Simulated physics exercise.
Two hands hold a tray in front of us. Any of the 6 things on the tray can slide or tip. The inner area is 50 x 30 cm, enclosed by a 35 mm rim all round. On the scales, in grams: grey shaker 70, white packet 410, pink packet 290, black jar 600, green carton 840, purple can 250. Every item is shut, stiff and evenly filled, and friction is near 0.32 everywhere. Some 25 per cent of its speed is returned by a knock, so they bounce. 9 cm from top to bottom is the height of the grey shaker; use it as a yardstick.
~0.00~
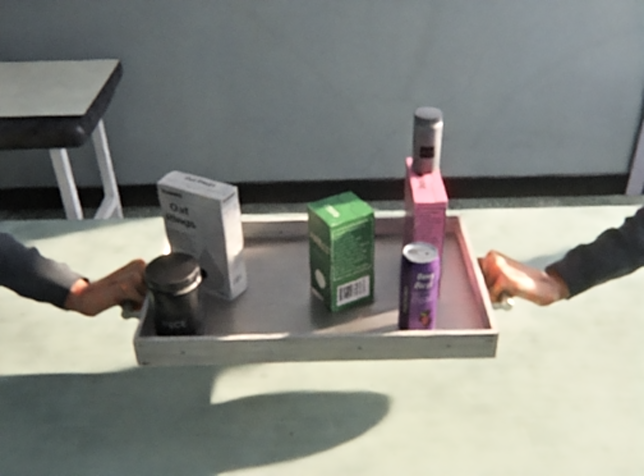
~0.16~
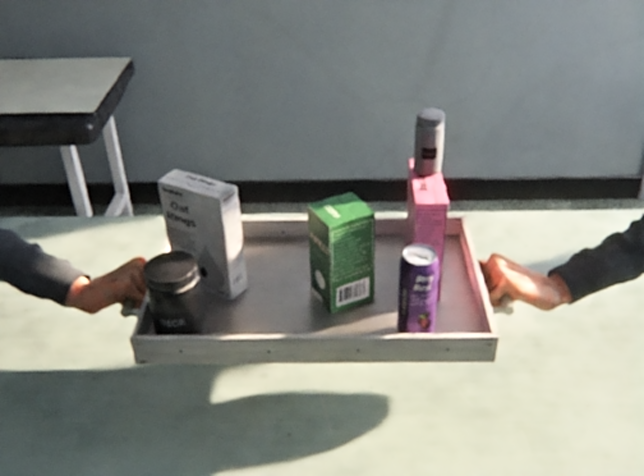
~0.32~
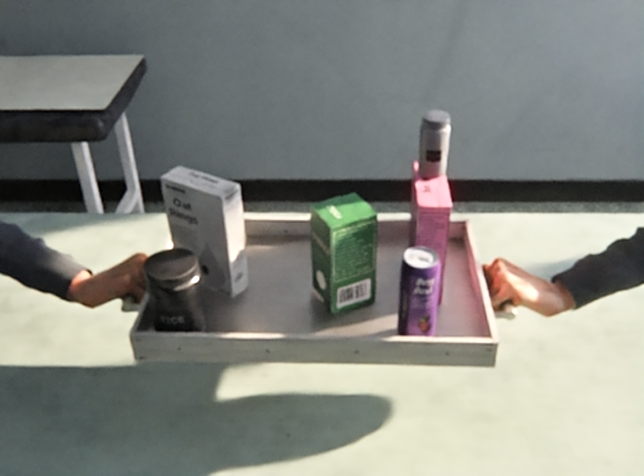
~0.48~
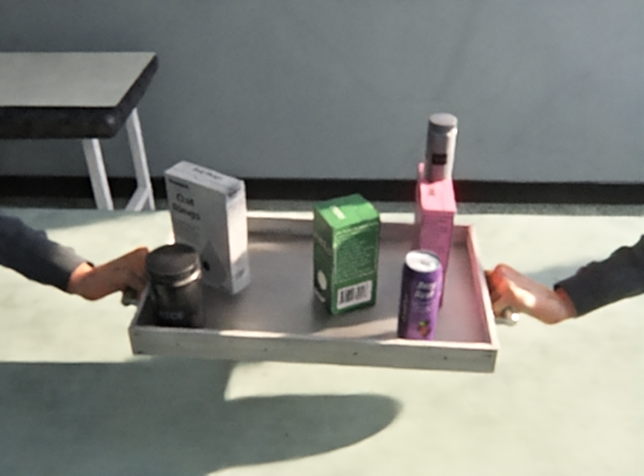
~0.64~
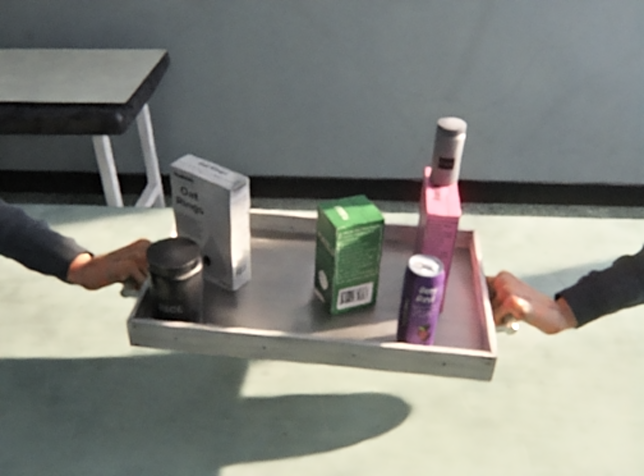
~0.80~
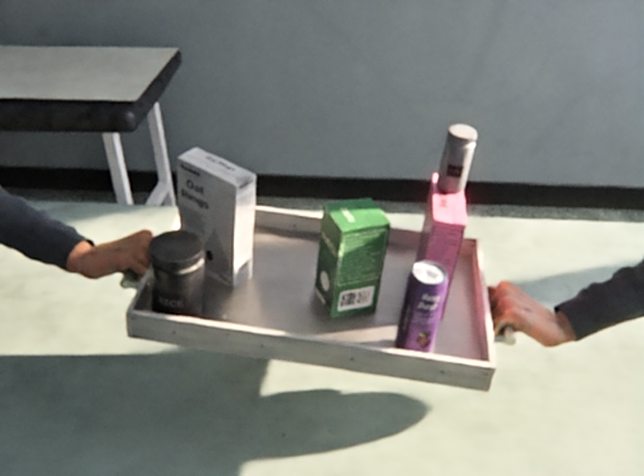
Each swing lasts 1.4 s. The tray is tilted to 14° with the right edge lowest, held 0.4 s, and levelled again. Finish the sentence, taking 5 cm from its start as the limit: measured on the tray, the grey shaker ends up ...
The grey shaker ends up away from its start.
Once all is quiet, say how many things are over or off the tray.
It comes to 2.
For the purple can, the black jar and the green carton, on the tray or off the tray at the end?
Outcome: The purple can remains on its support; the black jar remains on its support; the green carton remains on its support.
After 1.60 s, tray at 14°, right edge down; grey shaker now off the tray; pink packet tipped 40° from how it sat.
After 1.80 s, tray at 14°, right edge down; pink packet now off the tray.
After 2.00 s, tray at 14°, right edge down.
After 2.70 s, tray at 5°, right edge down.
At rest (3.8 s), off the tray, grey shaker and pink packet; the other 4 in place, give or take 5 cm. Seen from the same camera at the end, grey shaker near (634, 351).
